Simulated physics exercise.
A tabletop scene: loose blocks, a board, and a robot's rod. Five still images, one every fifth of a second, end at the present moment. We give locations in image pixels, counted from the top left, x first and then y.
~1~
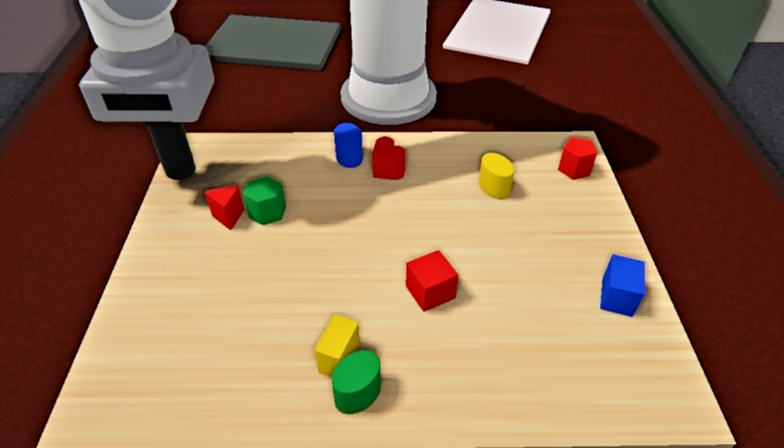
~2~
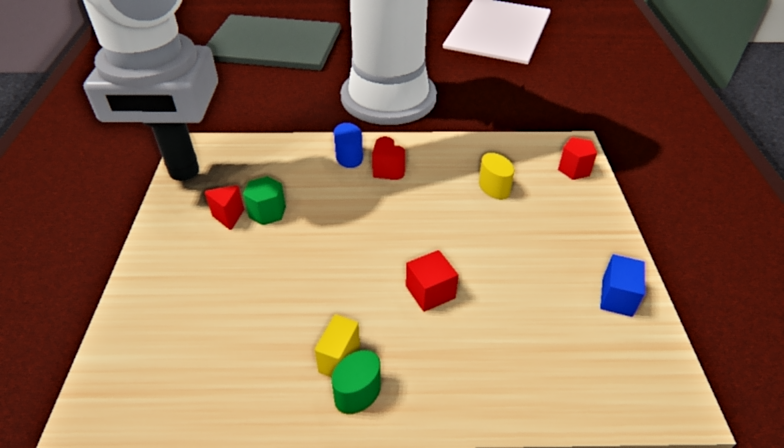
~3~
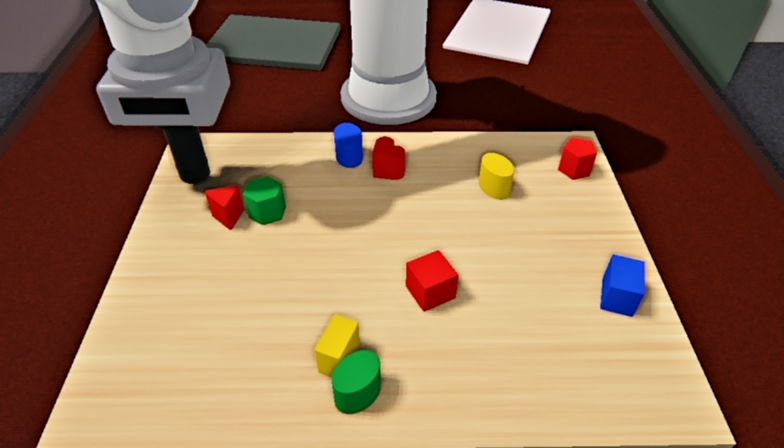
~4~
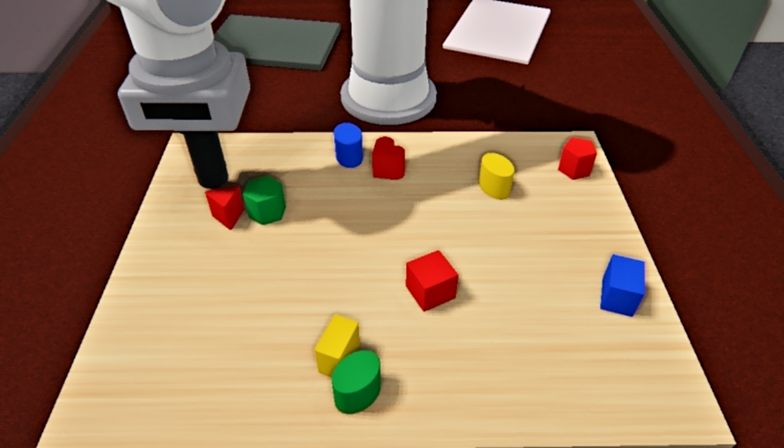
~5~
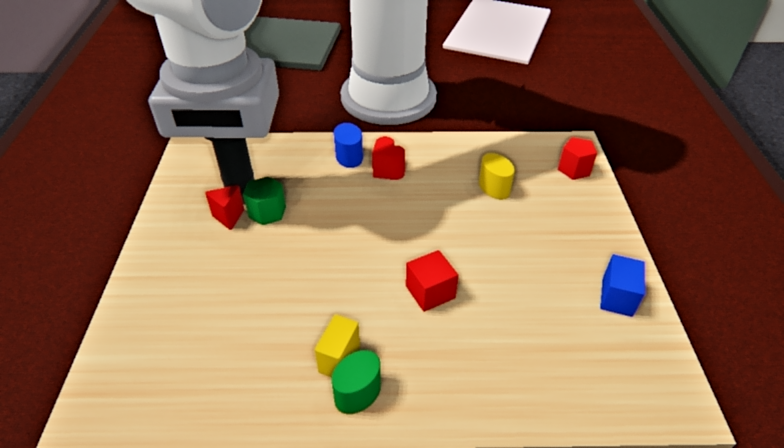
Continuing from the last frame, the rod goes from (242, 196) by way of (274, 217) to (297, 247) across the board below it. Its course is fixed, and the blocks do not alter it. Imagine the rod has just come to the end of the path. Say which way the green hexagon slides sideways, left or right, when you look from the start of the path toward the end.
The left.
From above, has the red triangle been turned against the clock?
No - that is not the case.
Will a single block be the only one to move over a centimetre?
Yes
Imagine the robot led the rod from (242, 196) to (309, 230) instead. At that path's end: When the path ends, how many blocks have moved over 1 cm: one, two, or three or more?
Answer: One block.
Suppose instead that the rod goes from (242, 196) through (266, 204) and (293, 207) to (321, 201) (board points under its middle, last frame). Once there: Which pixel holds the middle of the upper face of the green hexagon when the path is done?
Answer: (297, 205).
What follows on the original path. One third of the way, rod at (262, 200); red triangle at (224, 196), turned 30° clockwise; green hexagon at (284, 201).
Two thirds of the way, rod at (281, 217); red triangle at (224, 196), turned 30° clockwise; green hexagon at (309, 215), turned 20° anticlockwise.
At the end, rod at (295, 238); red triangle at (224, 196), turned 30° clockwise; green hexagon at (329, 224), turned 70° anticlockwise.
